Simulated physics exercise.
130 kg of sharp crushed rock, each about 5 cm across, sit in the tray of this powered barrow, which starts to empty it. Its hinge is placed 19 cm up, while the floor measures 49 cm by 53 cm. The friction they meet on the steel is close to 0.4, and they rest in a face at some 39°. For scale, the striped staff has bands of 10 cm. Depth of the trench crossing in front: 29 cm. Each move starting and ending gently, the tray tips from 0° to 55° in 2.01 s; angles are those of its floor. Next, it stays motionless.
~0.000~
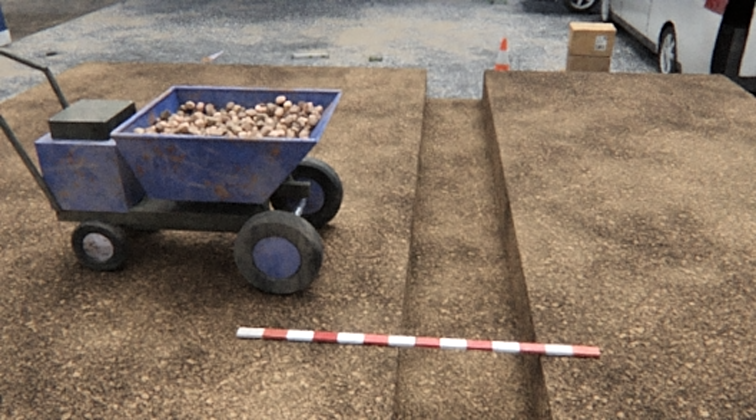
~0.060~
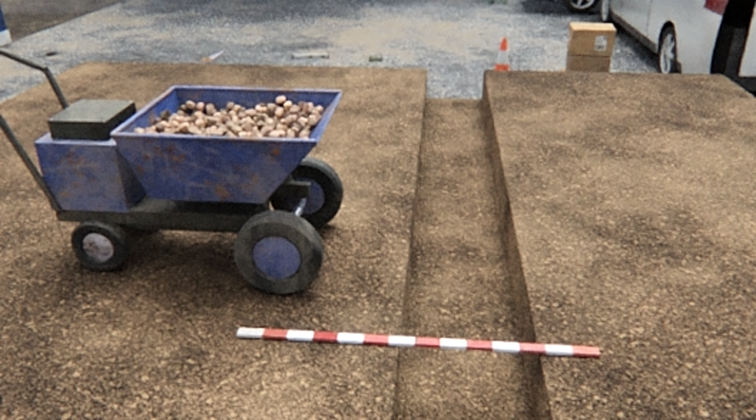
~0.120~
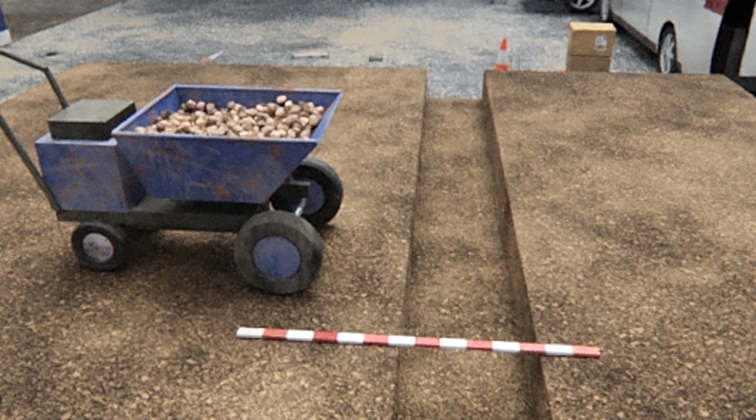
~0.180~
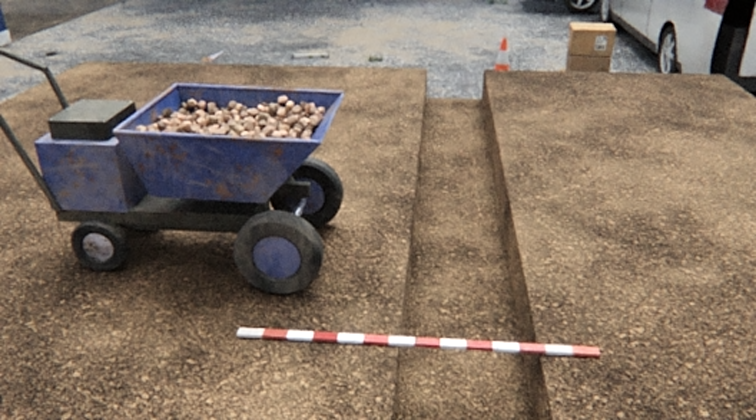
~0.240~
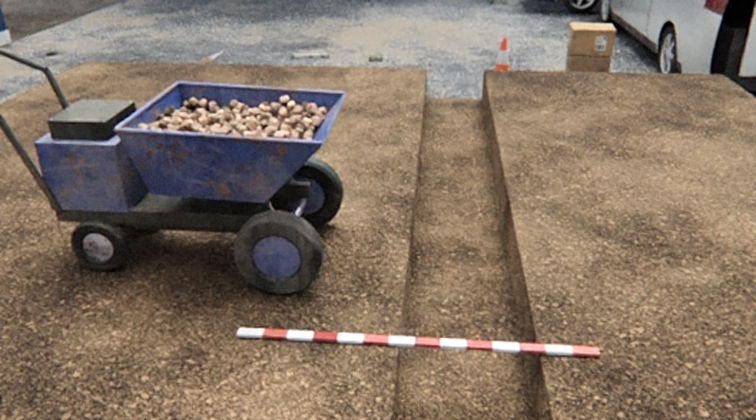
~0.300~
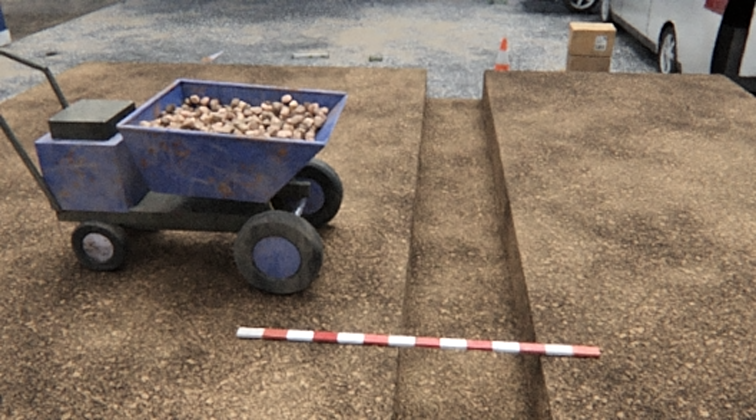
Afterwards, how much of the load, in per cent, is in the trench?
About 10 per cent.
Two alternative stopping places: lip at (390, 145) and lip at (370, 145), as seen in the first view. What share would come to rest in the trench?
I'd say some 10 per cent and some 10 per cent.
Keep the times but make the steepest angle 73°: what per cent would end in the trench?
Some 100 in a hundred, I'd say.
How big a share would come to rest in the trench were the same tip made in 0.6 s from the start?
Estimate: About 35 %.
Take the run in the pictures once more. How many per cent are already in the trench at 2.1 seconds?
Close to 0 per cent at that time.
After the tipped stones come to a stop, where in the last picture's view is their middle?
The stones end up centred near (446, 318).
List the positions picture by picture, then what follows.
In the first picture, the tray is at 0°, its lip at (316, 142); the top of the load is at (248, 115).
In the second picture, the tray is at 0°, its lip at (317, 142); the top of the load is at (248, 115); the stones move at 0.0 m/s on average.
In the third picture, the tray is at 1°, its lip at (318, 142); the top of the load is at (249, 115); the stones move at 0.1 m/s on average.
In the fourth picture, lip at (319, 143), floor tilted 1°, highest stones at (234, 114); the stones move at 0.1 m/s on average.
In the fifth picture, lip at (322, 144), floor tilted 2°, highest stones at (236, 114); the stones move at 0.1 m/s on average.
In the sixth picture, lip at (324, 145), floor tilted 3°, highest stones at (210, 112); the stones move at 0.2 m/s on average.
After 1.5 s the floor is at 46°; 100 % in the tray; the foremost stones are at (379, 184).
After 2.1 s the floor is at 55°; 99 % in the tray, 1 % in the trench; the foremost stones are at (427, 242).
After 2.5 s the floor is at 55°; 96 % in the tray, 4 % in the trench; the foremost stones are at (464, 307).
After 4.4 s the floor is at 55°; 90 % in the tray, 10 % in the trench; the foremost stones are at (513, 340).
